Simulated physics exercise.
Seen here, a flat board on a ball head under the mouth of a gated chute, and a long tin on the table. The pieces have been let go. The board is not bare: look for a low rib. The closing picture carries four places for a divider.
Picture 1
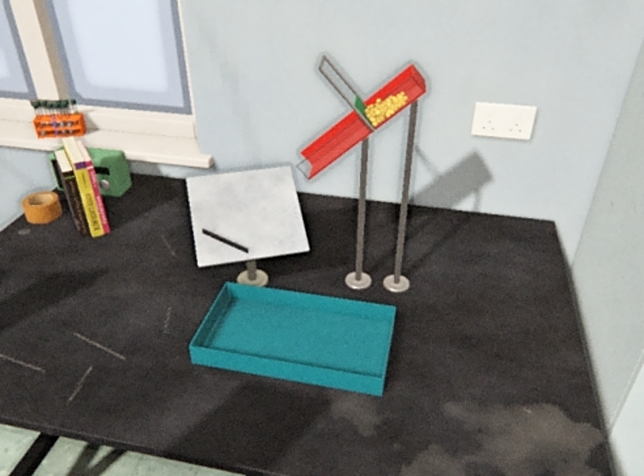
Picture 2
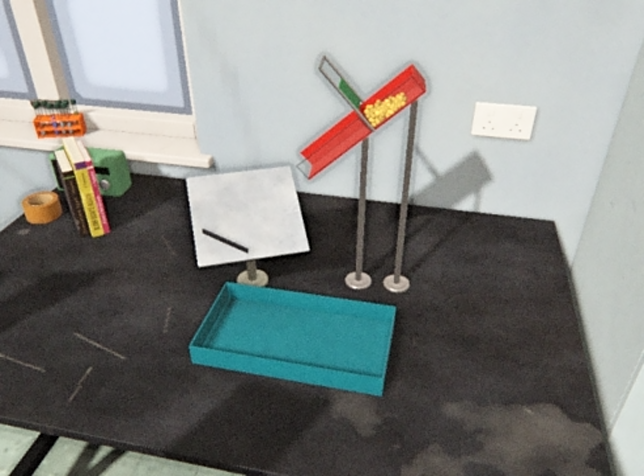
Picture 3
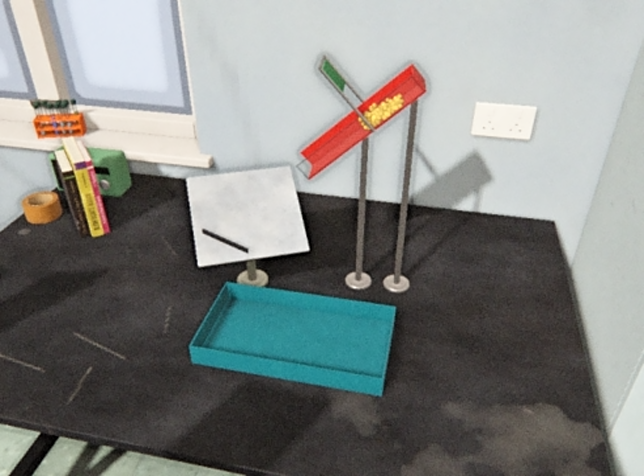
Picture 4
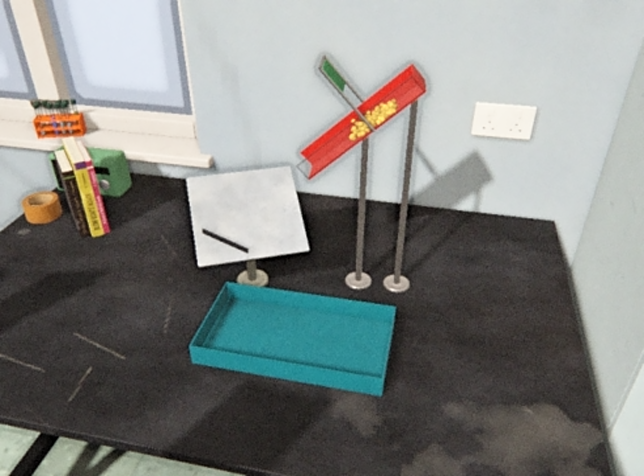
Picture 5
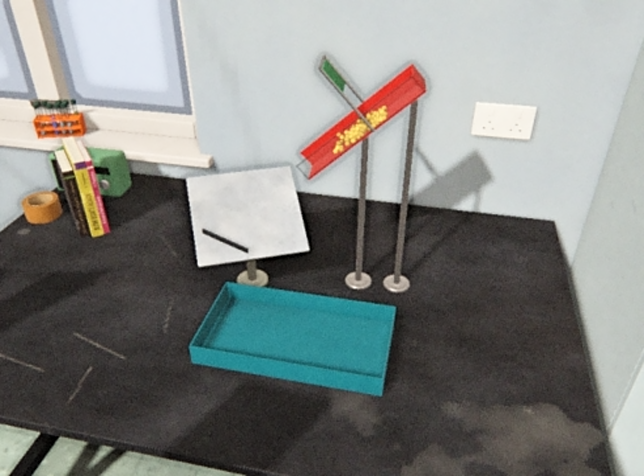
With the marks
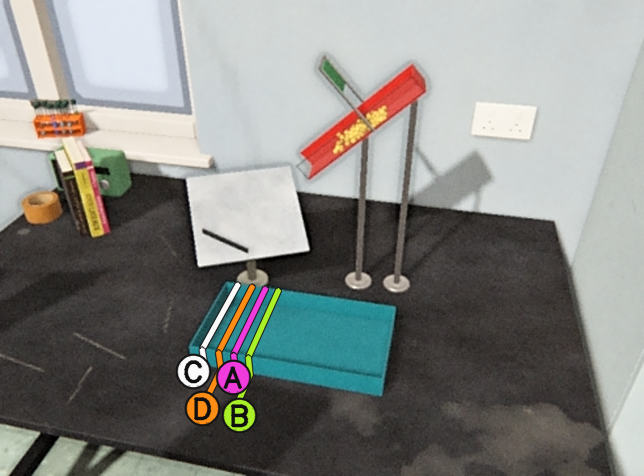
Yellow puffed balls start sliding down a sloping red chute after its green gate slides up.
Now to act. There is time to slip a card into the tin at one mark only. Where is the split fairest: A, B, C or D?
Line B does it best.
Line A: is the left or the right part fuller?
The right side.
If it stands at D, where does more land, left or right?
Right.
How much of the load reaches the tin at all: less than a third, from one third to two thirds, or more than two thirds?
It is more than two thirds.
On the marked copy, line A crosses the front rim at (233, 354); line B crosses the front rim at (248, 356); line C crosses the front rim at (202, 348); line D crosses the front rim at (218, 351).
For line A, of what is caught, a small part on the left of the divider, nearly all on the right.
For line B, of what is caught, about half on the left of the divider, about half on the right.
For line C, of what is caught, none on the left of the divider, all on the right.
For line D, of what is caught, none on the left of the divider, all on the right.
